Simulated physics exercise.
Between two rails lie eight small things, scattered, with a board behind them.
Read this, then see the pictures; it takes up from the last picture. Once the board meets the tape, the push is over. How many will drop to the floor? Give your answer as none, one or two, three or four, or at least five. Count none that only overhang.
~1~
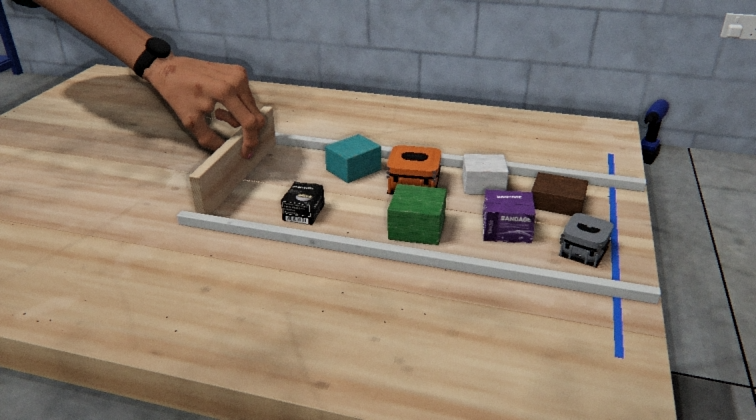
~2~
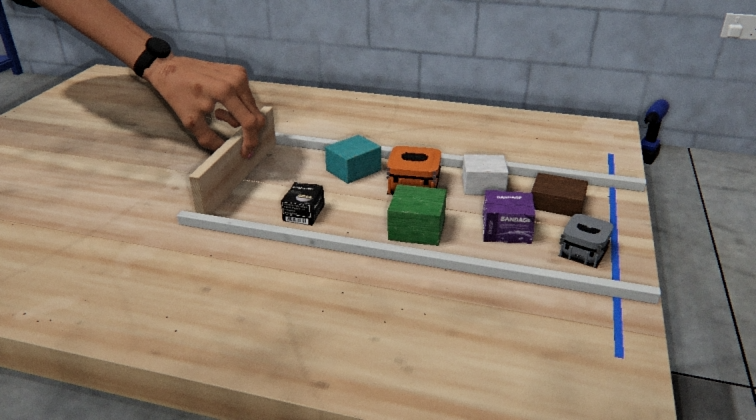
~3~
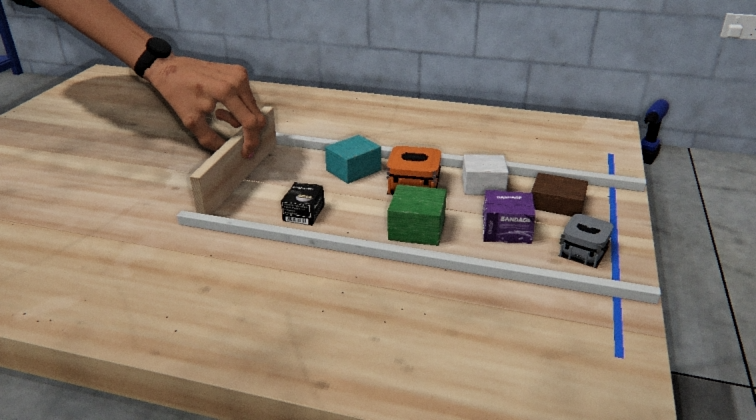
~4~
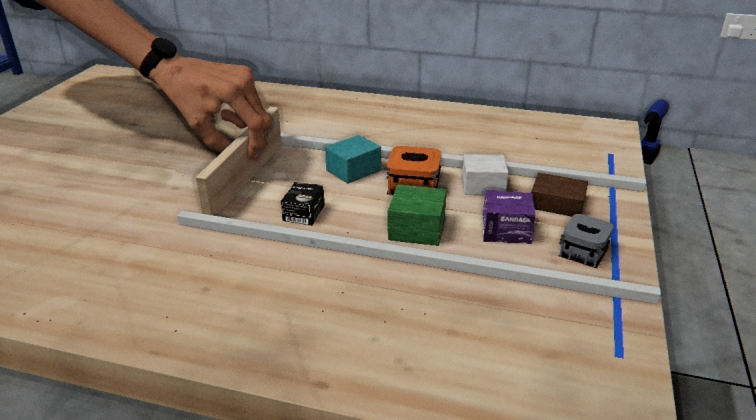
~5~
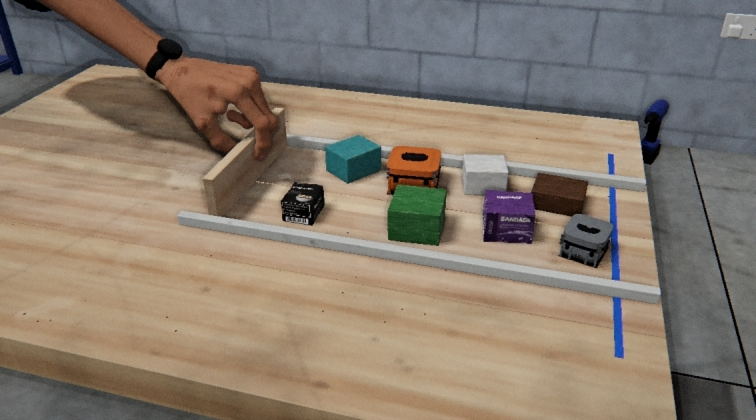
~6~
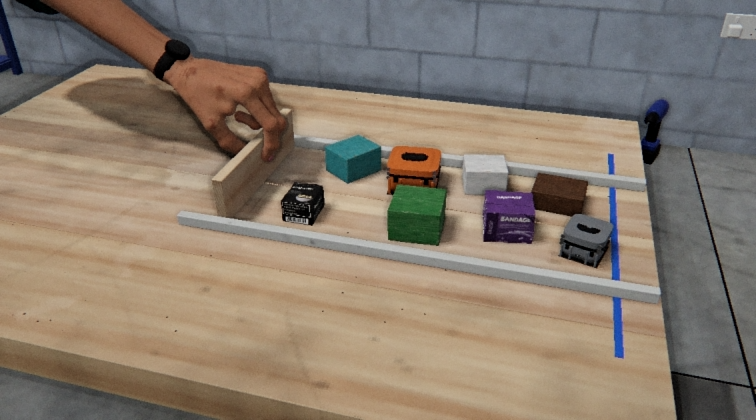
The count is at least five.
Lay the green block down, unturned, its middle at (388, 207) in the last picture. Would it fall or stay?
Starting there, it drops down in the end.
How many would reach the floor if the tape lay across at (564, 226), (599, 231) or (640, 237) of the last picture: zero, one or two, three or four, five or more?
Either three or four; five or over; 5 or more.
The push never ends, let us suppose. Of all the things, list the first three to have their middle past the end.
They are the brown block, then the grey case, then the white block.
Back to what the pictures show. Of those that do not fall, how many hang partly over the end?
I make it 1.
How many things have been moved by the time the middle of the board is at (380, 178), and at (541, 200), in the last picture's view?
I make it 5 at the first spot and 8 at the other.
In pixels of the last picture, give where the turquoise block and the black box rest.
Positions - first (636, 190), then (636, 252).
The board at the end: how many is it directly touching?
So the total is 2.
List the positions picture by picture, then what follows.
The first frame shows grey case (586, 240); brown block (559, 194); purple box (508, 216); board (238, 158); tape (614, 233).
The second frame shows brown block (559, 195); green block (418, 215).
The third frame shows purple box (508, 216); white block (485, 175).
The fourth frame shows grey case (586, 241); board (244, 159).
The fifth frame shows brown block (559, 195); orange case (414, 171).
The sixth frame shows grey case (586, 241); brown block (559, 195); purple box (508, 216); board (258, 161); tape (614, 233).
Soon after, none off yet; grey case at rest near (586, 241); brown block at rest near (562, 195); purple box at rest near (508, 216).
By the end, the number that fall off is five or more; fallen, orange case, green block, white block, purple box, brown block and grey case.
